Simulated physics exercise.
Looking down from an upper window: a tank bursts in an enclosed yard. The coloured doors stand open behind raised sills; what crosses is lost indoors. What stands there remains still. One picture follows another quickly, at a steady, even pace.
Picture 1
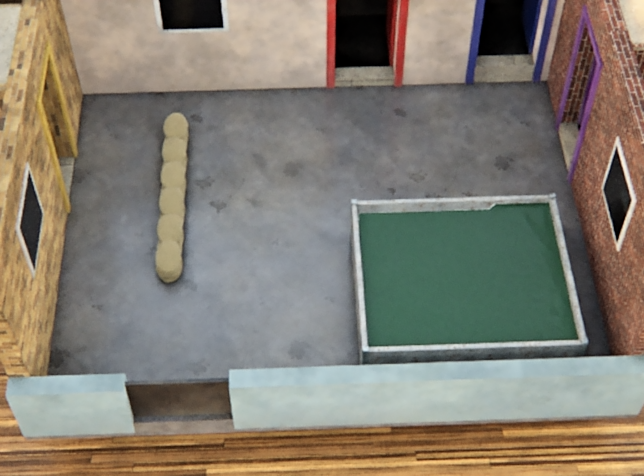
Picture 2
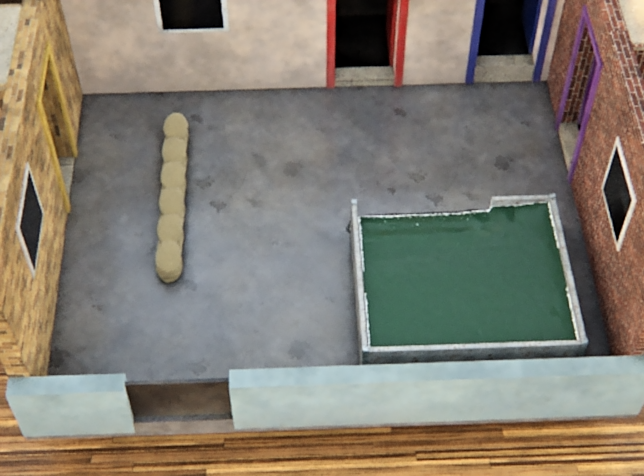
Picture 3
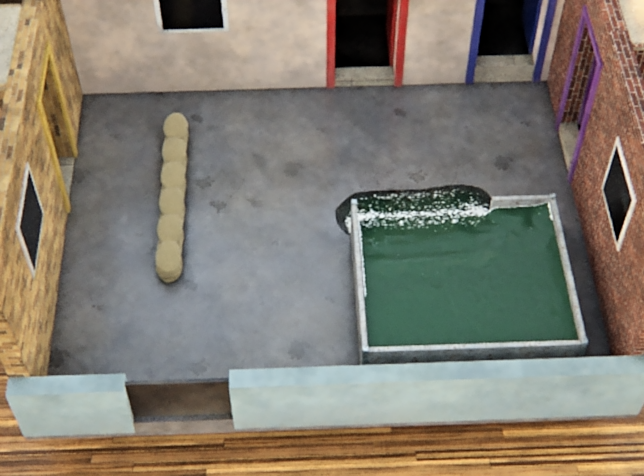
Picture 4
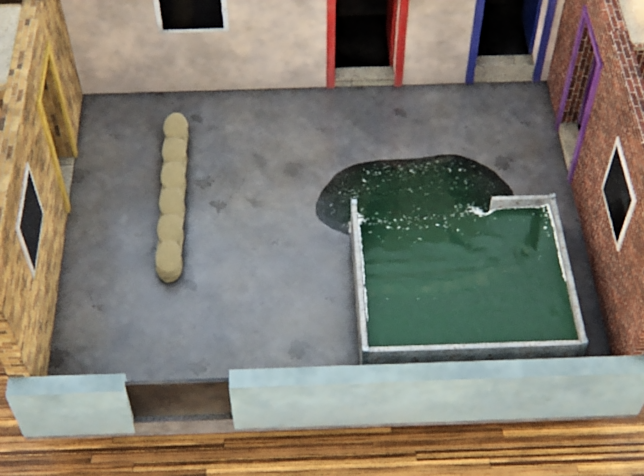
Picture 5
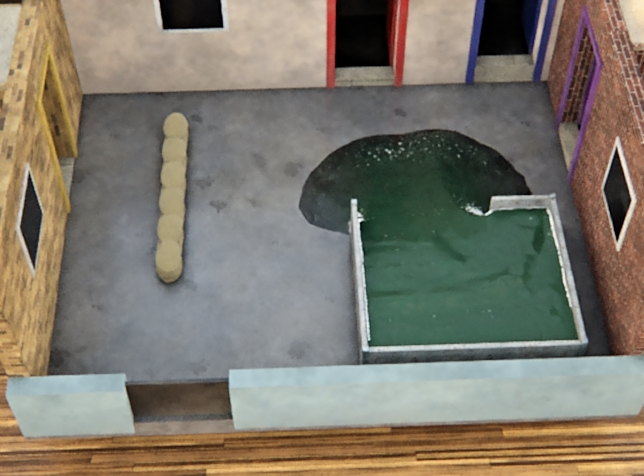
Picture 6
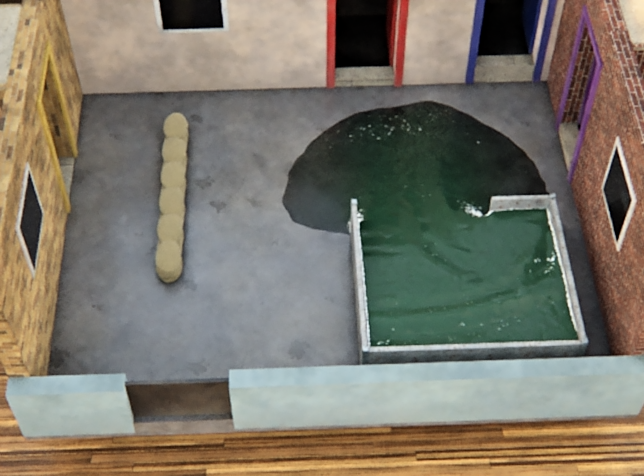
In this clip, a tank of green liquid sits in a walled yard with coloured doorways, then its far side opens and liquid pours out, spreading in a widening dark pool across the grey floor toward the back wall.
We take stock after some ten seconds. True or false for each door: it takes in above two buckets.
The yellow door, true; the purple door, false; the red door, true; the blue door, false.
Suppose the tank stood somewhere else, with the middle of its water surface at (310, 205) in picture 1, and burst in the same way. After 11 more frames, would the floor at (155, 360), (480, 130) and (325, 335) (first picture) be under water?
Points in turn: Not reached; inundated; not reached.
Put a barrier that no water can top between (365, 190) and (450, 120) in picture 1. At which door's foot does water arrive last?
The yellow door.
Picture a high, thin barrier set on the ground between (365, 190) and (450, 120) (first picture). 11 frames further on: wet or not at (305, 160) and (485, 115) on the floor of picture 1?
Result, in order: Swamped / swamped.
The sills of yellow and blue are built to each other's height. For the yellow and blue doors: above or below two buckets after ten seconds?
Result - yellow door: Misses the threshold; blue door: Clears the threshold.
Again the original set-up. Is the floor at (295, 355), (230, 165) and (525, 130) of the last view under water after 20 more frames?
The three points read clear, soaked through and soaked through.
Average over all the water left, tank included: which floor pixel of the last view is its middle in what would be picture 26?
Close to (389, 197).
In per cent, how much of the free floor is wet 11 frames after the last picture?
About 35 in a hundred.
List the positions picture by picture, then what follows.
In the first frame, the tank at (463, 273) is whole and still.
In the second frame, water pours out on the tank's far side and has run to a hidden place.
In the third frame, water pours out on the tank's far side and has run to (344, 210).
In the fourth frame, the front is at (486, 172), out from the gap on the tank's far side.
In the fifth frame, the front is at (438, 133), out from the gap on the tank's far side.
In the sixth frame, water pours out on the tank's far side and has run to (430, 106).
A moment on, water covers 30 % of the floor; the yellow door not reached, the purple door wet at the sill, nothing in, the red door under two buckets in, the blue door wet at the sill, nothing in.
Next, water covers 35 % of the floor; the yellow door not reached, the purple door wet at the sill, nothing in, the red door over two buckets in, the blue door wet at the sill, nothing in.
Then, water covers 50 % of the floor; the yellow door wet at the sill, nothing in, the purple door wet at the sill, nothing in, the red door far over two buckets in, the blue door wet at the sill, nothing in.
Later, water covers 95 % of the floor; the yellow door over two buckets in, the purple door wet at the sill, nothing in, the red door far over two buckets in, the blue door wet at the sill, nothing in.
In the end, water covers 95 % of the floor; the yellow door over two buckets in, the purple door wet at the sill, nothing in, the red door far over two buckets in, the blue door wet at the sill, nothing in.
